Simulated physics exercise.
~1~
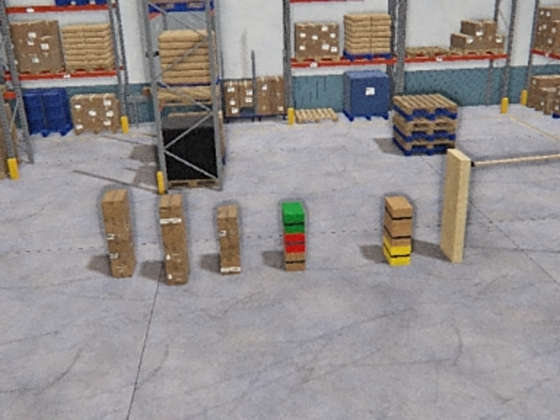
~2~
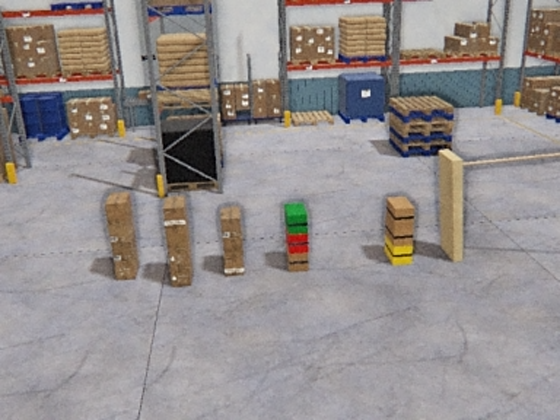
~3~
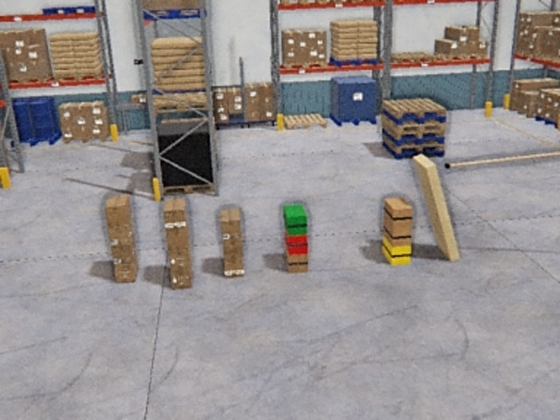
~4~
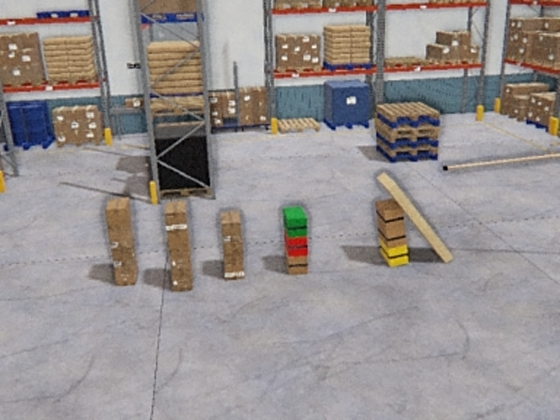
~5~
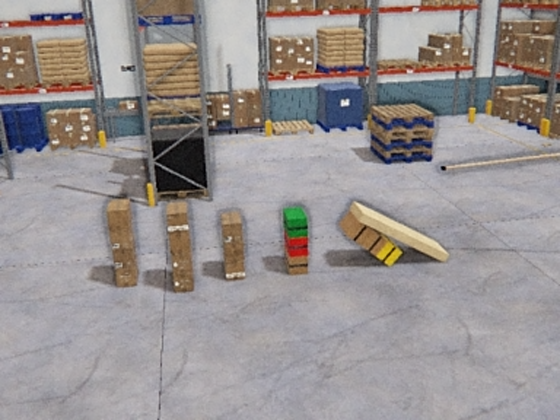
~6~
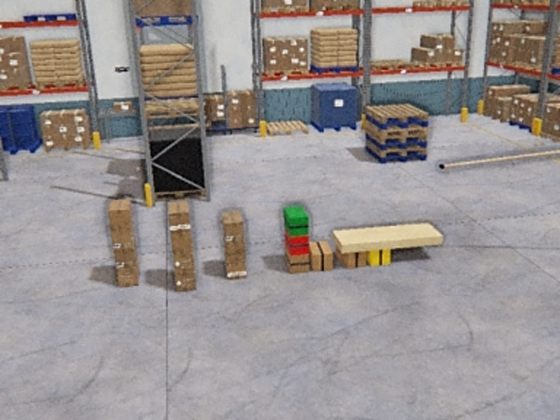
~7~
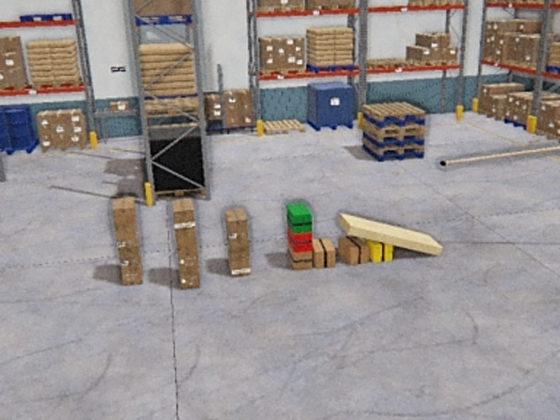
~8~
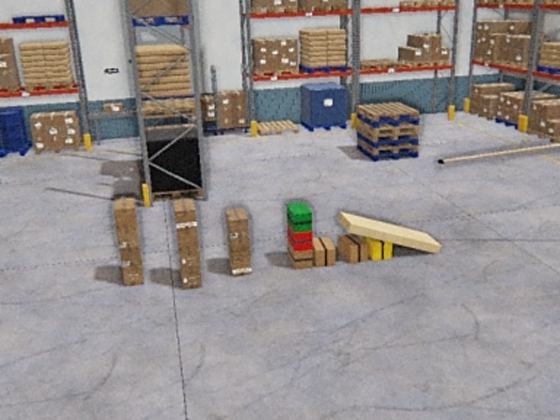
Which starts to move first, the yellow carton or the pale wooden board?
The board starts to move first, leaning over to the left. The yellow carton only begins to tip later, as its stack goes over under the board.
